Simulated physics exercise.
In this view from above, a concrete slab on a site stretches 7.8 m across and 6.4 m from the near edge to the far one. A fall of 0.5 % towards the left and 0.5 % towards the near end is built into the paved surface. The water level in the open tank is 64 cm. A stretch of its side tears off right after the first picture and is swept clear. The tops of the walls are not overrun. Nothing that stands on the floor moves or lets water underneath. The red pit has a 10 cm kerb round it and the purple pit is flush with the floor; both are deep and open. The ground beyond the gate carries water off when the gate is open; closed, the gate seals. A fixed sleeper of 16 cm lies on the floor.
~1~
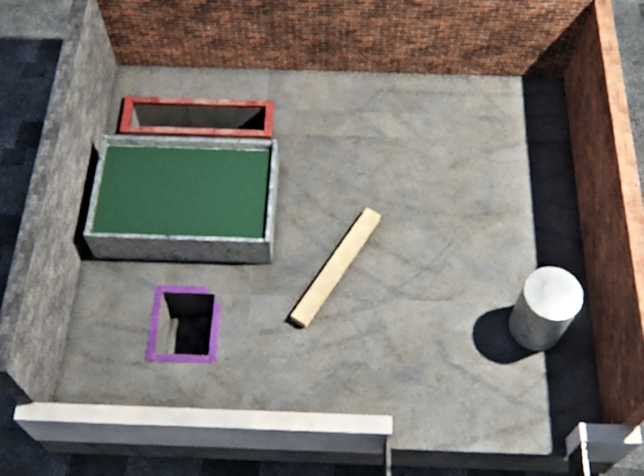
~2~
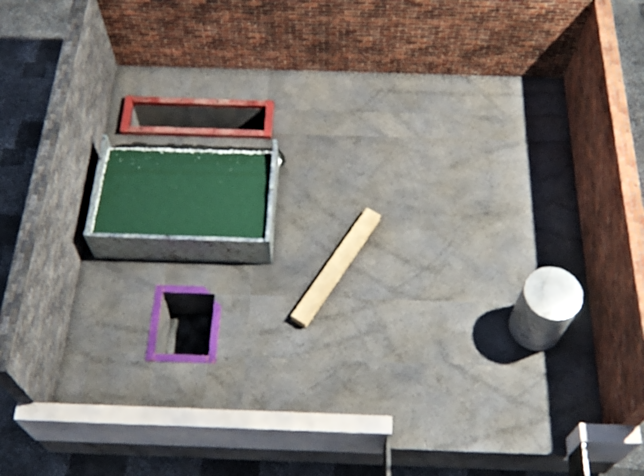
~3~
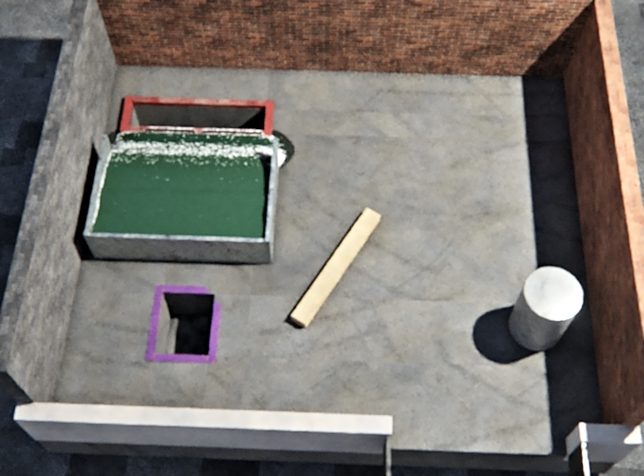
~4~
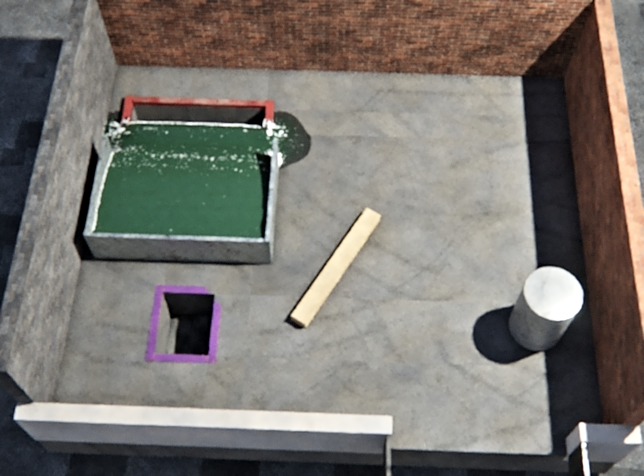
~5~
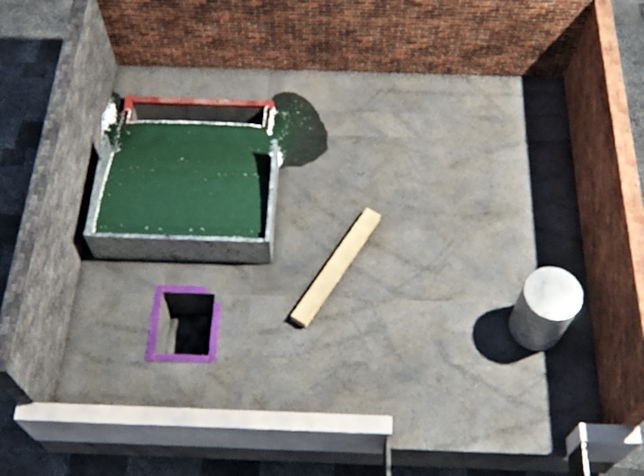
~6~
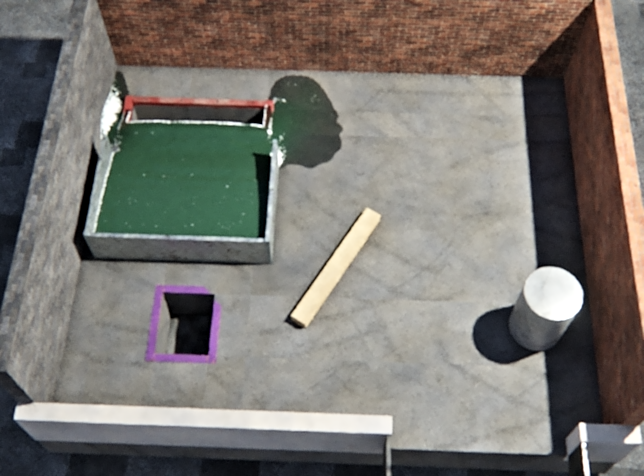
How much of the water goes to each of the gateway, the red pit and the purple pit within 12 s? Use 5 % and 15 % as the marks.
Gateway: Less than 5 %; red pit: More than 15 %; purple pit: Less than 5 %.
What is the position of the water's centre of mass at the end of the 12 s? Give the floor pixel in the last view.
Near (316, 213).
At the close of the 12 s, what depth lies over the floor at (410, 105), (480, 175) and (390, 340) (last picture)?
Close to 4, 3 and 2 centimetres.
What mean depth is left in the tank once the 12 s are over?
It averages close to 8 centimetres.
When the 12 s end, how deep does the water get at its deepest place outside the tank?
Around 8 centimetres.
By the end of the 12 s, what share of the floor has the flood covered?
I'd guess around 80 %.
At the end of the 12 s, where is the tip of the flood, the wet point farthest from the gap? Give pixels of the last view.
Around pixel (598, 439).
A moment later water covers 15 % of the floor and is deepest (40 cm) near (190, 140); gone so far, the gateway 0 %, the red pit 26 %, the purple pit 0 %.
Soon after water covers 20 % of the floor and is deepest (30 cm) near (118, 69); gone so far, the gateway 0 %, the red pit 38 %, the purple pit 0 %.
Next water covers 35 % of the floor and is deepest (19 cm) near (118, 69); gone so far, the gateway 0 %, the red pit 43 %, the purple pit 0 %.
Later on water covers 55 % of the floor and is deepest (12 cm) near (134, 156); gone so far, the gateway 0 %, the red pit 45 %, the purple pit 0 %.
At the end water covers 80 % of the floor and is deepest (8 cm) near (134, 156); gone so far, the gateway 2 %, the red pit 45 %, the purple pit 1 %.
